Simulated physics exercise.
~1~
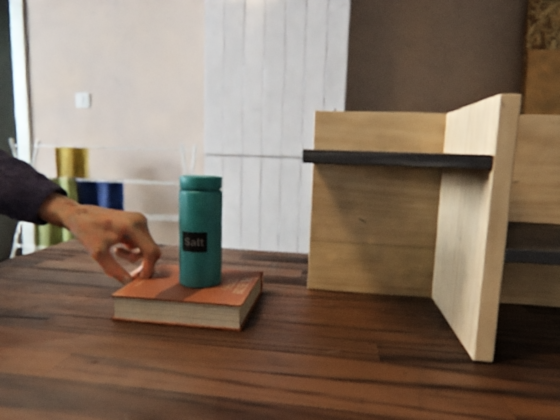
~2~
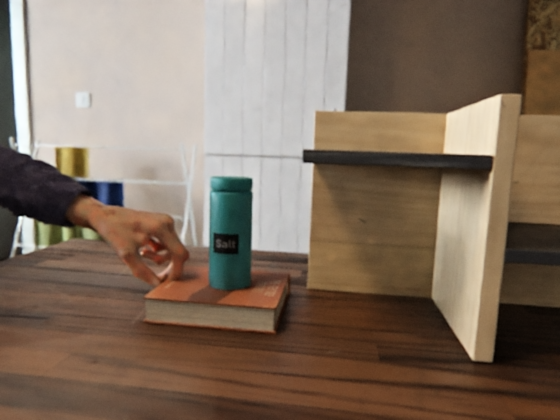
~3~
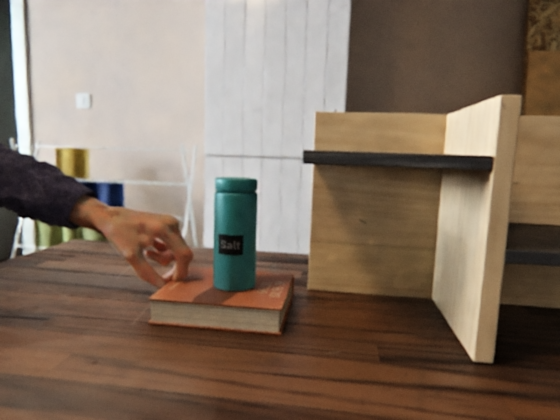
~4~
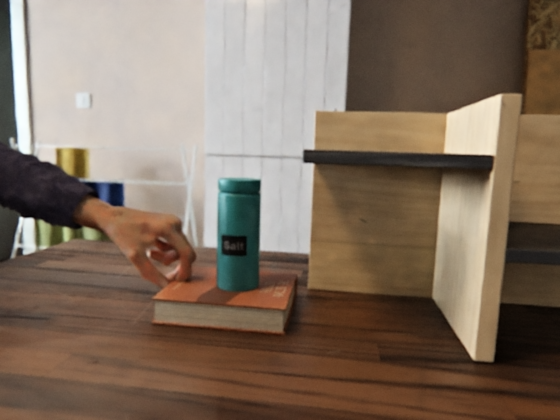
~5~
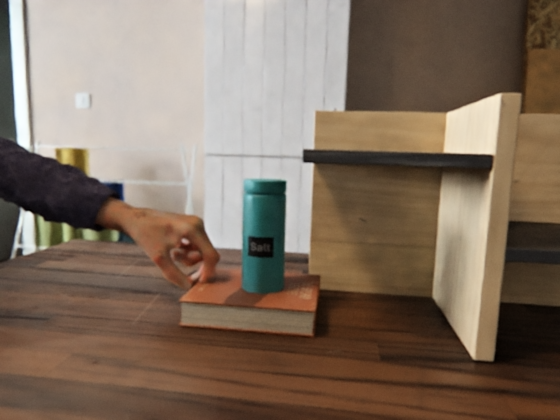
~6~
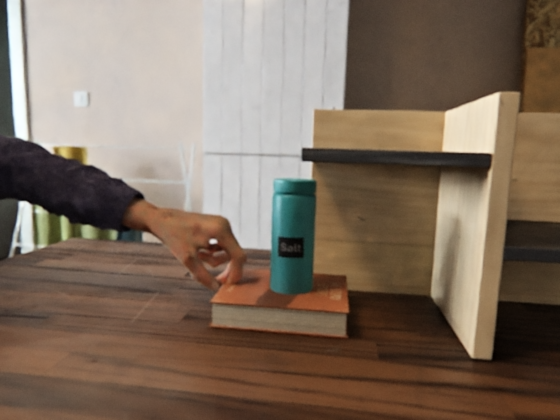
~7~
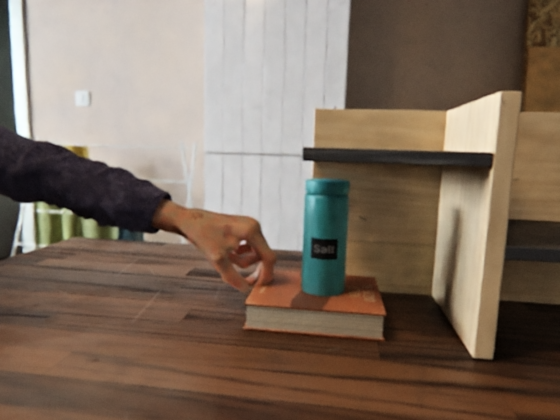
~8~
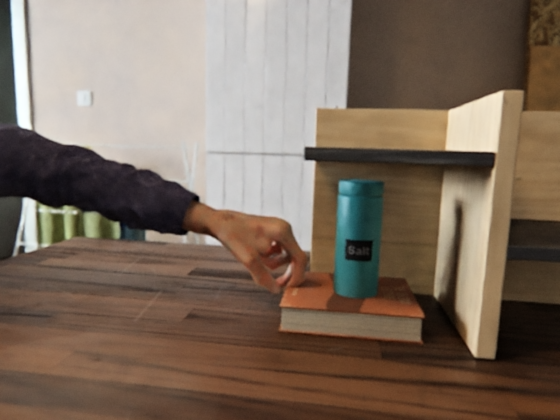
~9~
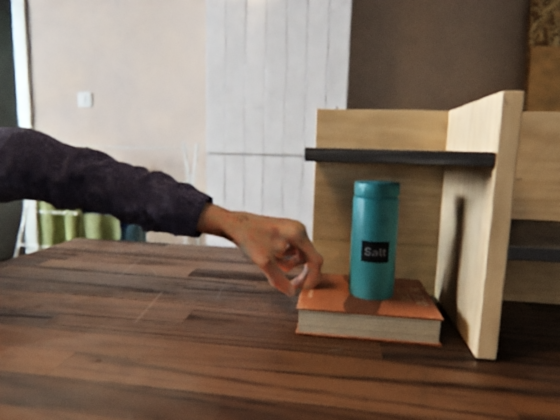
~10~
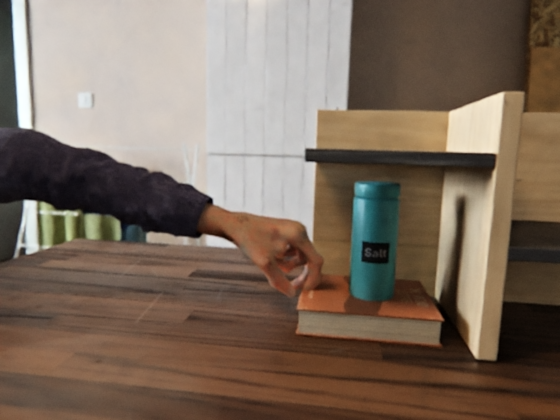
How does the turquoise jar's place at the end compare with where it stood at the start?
It starts out on the open table well to the left of the wooden rack, and it ends farther right, below the level of the dark shelf and near the upright panel.
Turquoise jar standing upright on an orange book as a hand slides the book right, stopping with the jar below a dark shelf.
